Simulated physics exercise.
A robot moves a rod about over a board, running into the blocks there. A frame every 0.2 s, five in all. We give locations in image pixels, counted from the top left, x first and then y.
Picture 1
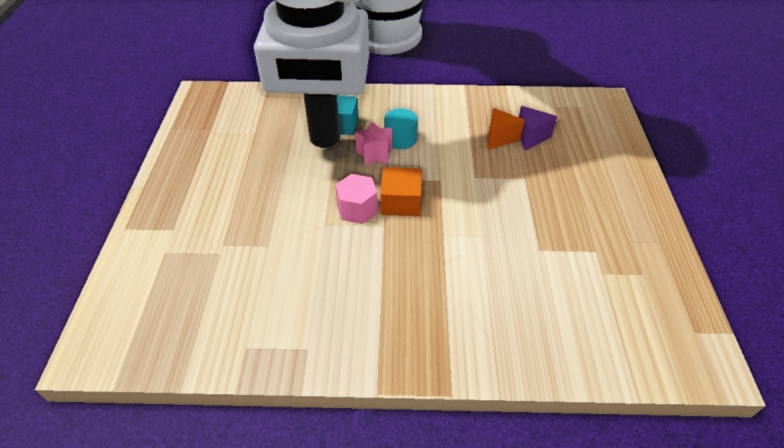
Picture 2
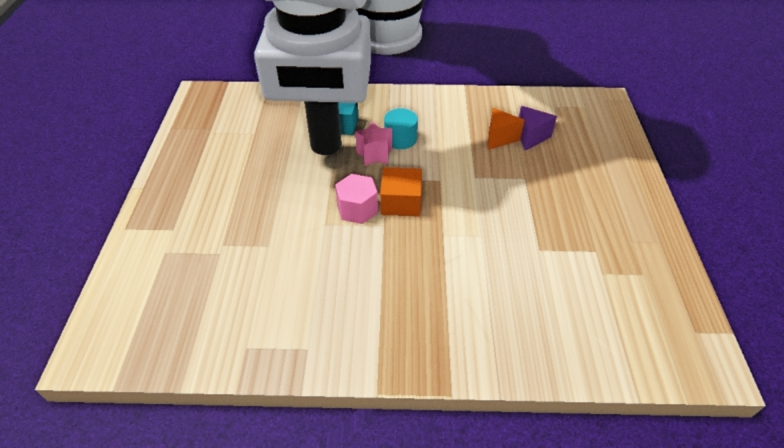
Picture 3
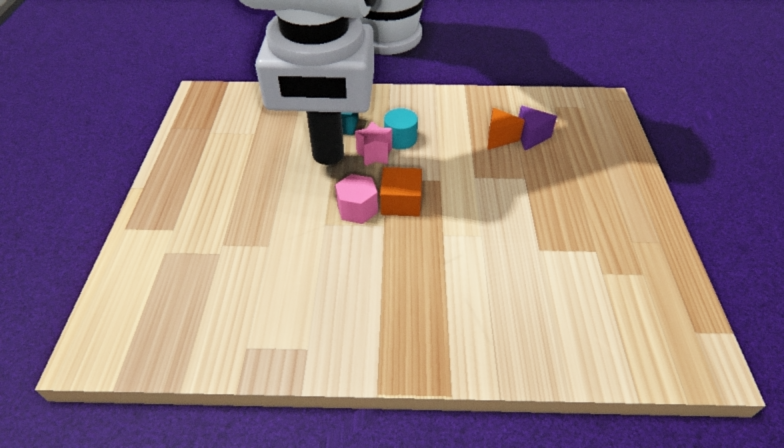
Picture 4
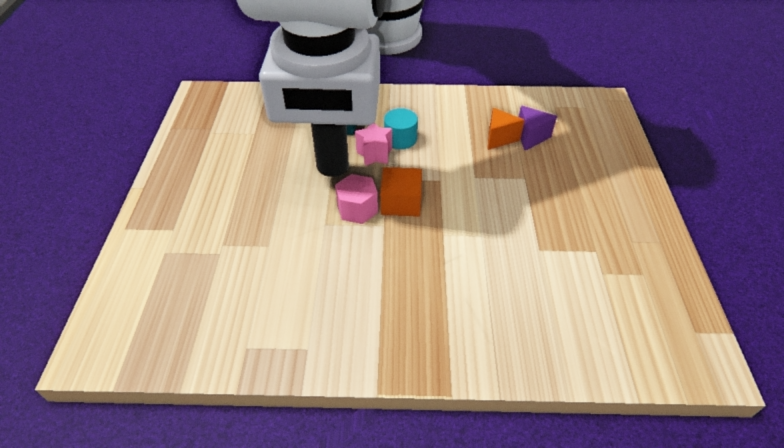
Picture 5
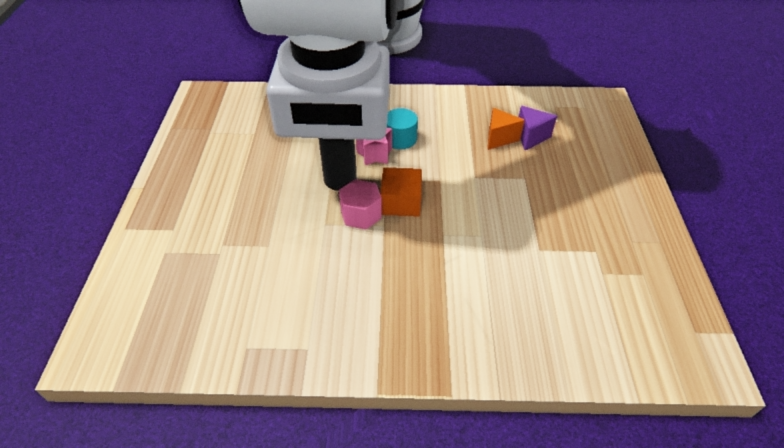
A robot arm moved its black rod slowly toward the near side of a wooden board, drifting slightly right past a pink star-shaped block, then nudged the pink six-sided block a little beside an orange block.
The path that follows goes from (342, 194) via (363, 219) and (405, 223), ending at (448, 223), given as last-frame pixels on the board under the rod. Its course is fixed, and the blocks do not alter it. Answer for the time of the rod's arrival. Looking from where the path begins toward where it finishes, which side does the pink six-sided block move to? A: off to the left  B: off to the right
B (off to the right)
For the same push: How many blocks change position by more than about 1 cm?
Two.
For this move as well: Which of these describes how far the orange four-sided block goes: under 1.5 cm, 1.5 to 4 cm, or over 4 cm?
Distance: 1.5 to 4 cm.
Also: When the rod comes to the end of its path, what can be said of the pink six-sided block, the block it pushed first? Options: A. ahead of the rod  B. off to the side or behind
Choice B: Off to the side or behind.
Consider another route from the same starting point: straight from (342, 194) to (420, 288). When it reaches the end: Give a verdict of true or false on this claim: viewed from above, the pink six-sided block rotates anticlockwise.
False
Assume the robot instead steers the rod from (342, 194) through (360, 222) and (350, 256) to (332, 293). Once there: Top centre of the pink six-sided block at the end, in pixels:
For the centre of its top, I'd go with (388, 241).
The first path, step by step. One third of the way, rod (363, 205); pink six-sided block (381, 222), turned 15° clockwise.
Two thirds of the way, rod (405, 210); pink six-sided block (393, 231), turned 45° clockwise; orange four-sided block (420, 177), turned 60° anticlockwise.
At the end, rod (449, 209); pink six-sided block (393, 231), turned 45° clockwise; pink star-shaped block still; orange four-sided block (428, 174), turned 85° anticlockwise.
